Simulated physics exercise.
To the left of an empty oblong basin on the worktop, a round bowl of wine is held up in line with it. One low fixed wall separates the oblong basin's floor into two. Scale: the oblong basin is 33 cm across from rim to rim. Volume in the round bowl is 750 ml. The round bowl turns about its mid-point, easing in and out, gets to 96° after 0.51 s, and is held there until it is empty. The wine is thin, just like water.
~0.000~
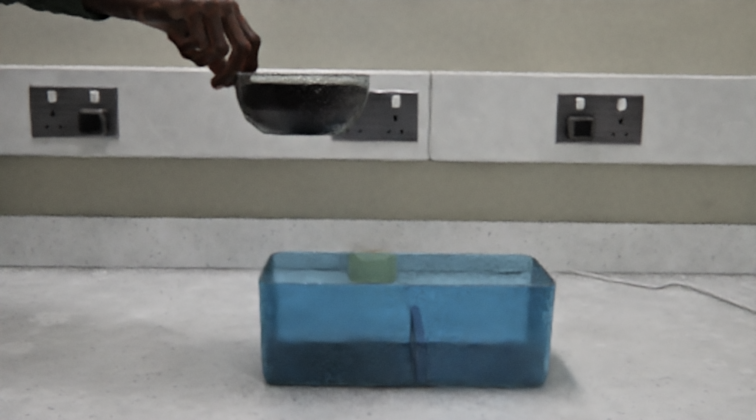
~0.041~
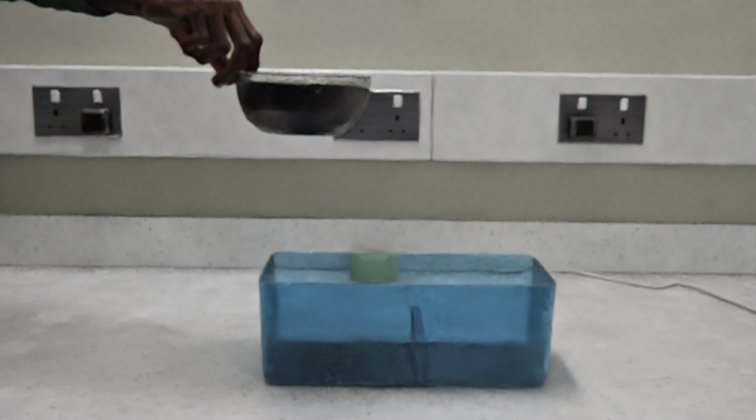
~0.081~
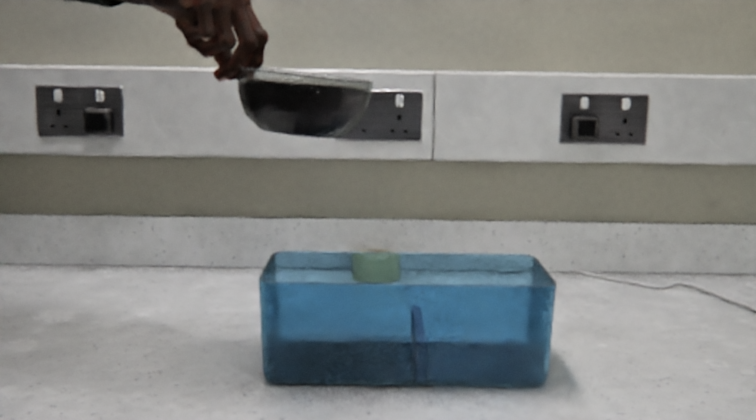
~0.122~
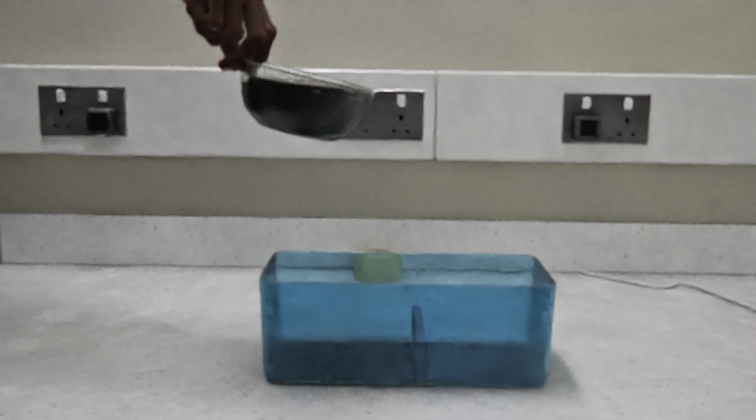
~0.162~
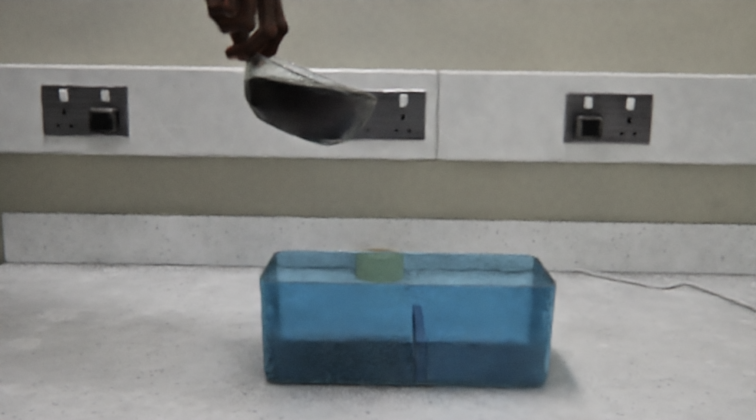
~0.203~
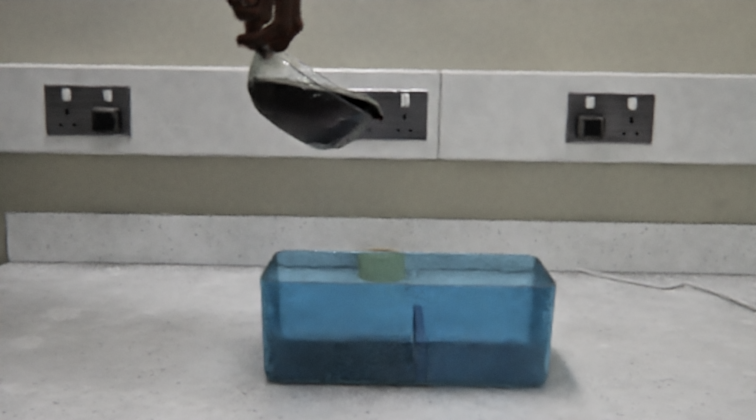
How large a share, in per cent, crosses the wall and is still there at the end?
A share of about 50 per cent.
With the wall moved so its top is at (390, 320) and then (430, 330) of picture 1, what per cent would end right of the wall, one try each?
The first try gives 80 percent and the second 35 percent.
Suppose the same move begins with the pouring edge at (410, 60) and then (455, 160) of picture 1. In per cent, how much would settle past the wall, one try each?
The first try gives 75 percent and the second 75 percent.
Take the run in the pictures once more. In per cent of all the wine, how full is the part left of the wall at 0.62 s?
Left share: Approx. 34 %.
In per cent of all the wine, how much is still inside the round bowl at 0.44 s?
Close to 16 in a hundred.
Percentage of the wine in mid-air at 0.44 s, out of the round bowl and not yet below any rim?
Close to 64 per cent, I'd say.
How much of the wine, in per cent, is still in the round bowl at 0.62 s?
About 2 % is still there.
After 0.44 s the tilt is 92° and 15 per cent is still to pour, 4 is left of the wall and 17 right of it.
After 0.62 s the tilt is 96° and 2 per cent is still to pour, 34 is left of the wall and 56 right of it.
After 0.81 s the tilt is 96° and 0 per cent is still to pour, 46 is left of the wall and 49 right of it.
After 1.01 s the tilt is 96° and 0 per cent is still to pour, 48 is left of the wall and 49 right of it.
In the end 48 per cent lies left of the wall, 50 right of it and 3 outside.
